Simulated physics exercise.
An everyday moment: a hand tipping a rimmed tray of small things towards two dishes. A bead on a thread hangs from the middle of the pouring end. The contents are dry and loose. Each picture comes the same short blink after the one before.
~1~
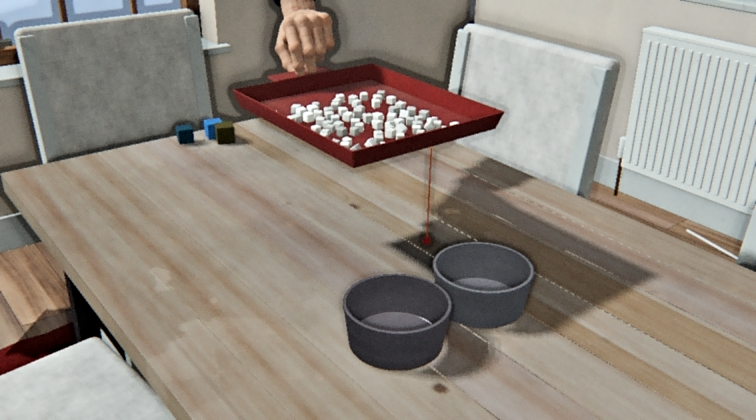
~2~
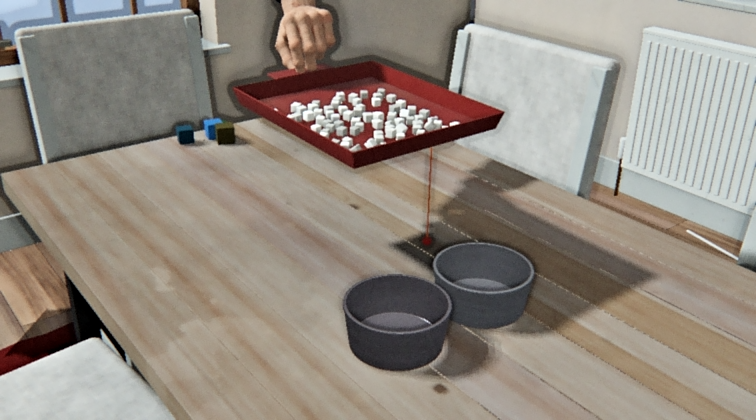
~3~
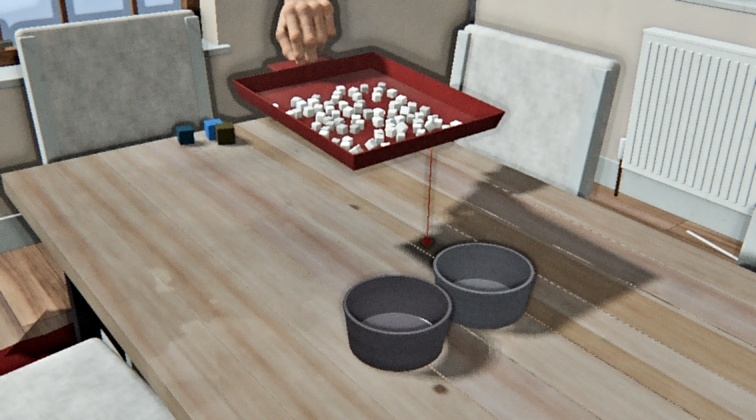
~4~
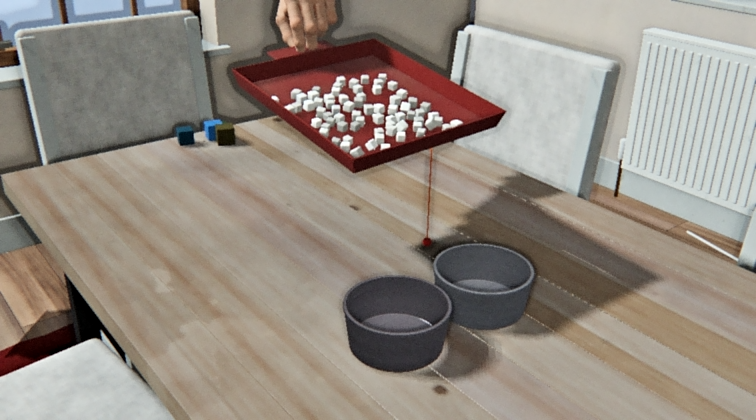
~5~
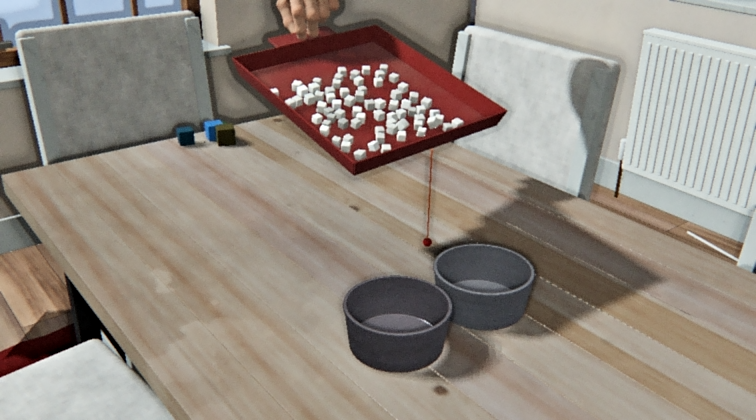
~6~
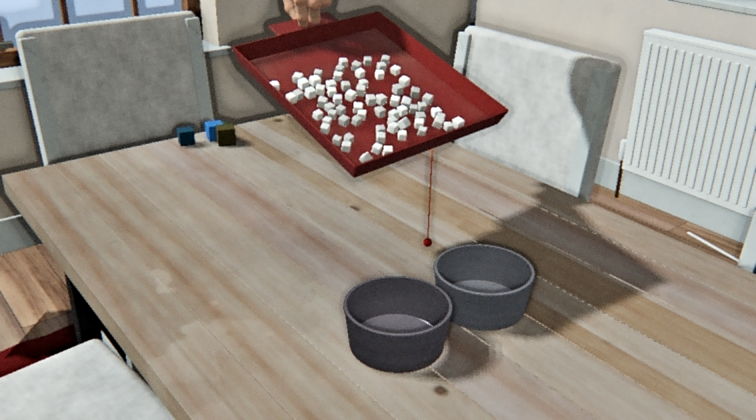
In a room with pale chairs and a white radiator, a wooden table is seen from above at an angle by a still camera. A hand holds a red rimmed tray of small white cubes above two dark grey dishes, a red bead hanging below on a thread, with a few dark and blue blocks at left. The tray starts nearly level, then its handle end rises steadily, tilting the near edge down, lowest at its left corner, as a few cubes shift slightly.
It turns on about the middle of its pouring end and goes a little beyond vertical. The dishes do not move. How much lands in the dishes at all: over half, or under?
In the dishes lies over half of it.
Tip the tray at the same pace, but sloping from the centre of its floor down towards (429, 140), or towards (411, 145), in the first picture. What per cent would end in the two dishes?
In turn 80 and 90 in a hundred.
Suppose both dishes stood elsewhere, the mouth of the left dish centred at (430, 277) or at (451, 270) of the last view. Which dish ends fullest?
First the left one, then the left dish.
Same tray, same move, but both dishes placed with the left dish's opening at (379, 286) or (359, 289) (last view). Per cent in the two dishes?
In turn 70 and 60 in a hundred.
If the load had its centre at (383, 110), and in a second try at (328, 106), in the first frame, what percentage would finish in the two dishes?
Roughly 80 per cent, and 80 per cent.
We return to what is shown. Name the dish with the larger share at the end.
It is the left dish.
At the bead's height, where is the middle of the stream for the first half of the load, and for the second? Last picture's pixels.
At about (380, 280), then at (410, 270).
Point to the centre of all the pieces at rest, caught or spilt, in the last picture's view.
Close to (405, 337).
Just after the last frame, tray tipped steeply; every one on the tray.
A moment on, tray tipped right over; almost all on the tray; just a few in the left dish; just a few in the right dish; just a few in the air.
Further on, tray tipped past a quarter turn; roughly two thirds in the left dish; roughly a quarter in the right dish; roughly a quarter outside both.
When it is over, tray tipped past a quarter turn; roughly two thirds in the left dish; roughly a quarter in the right dish; roughly a quarter outside both.
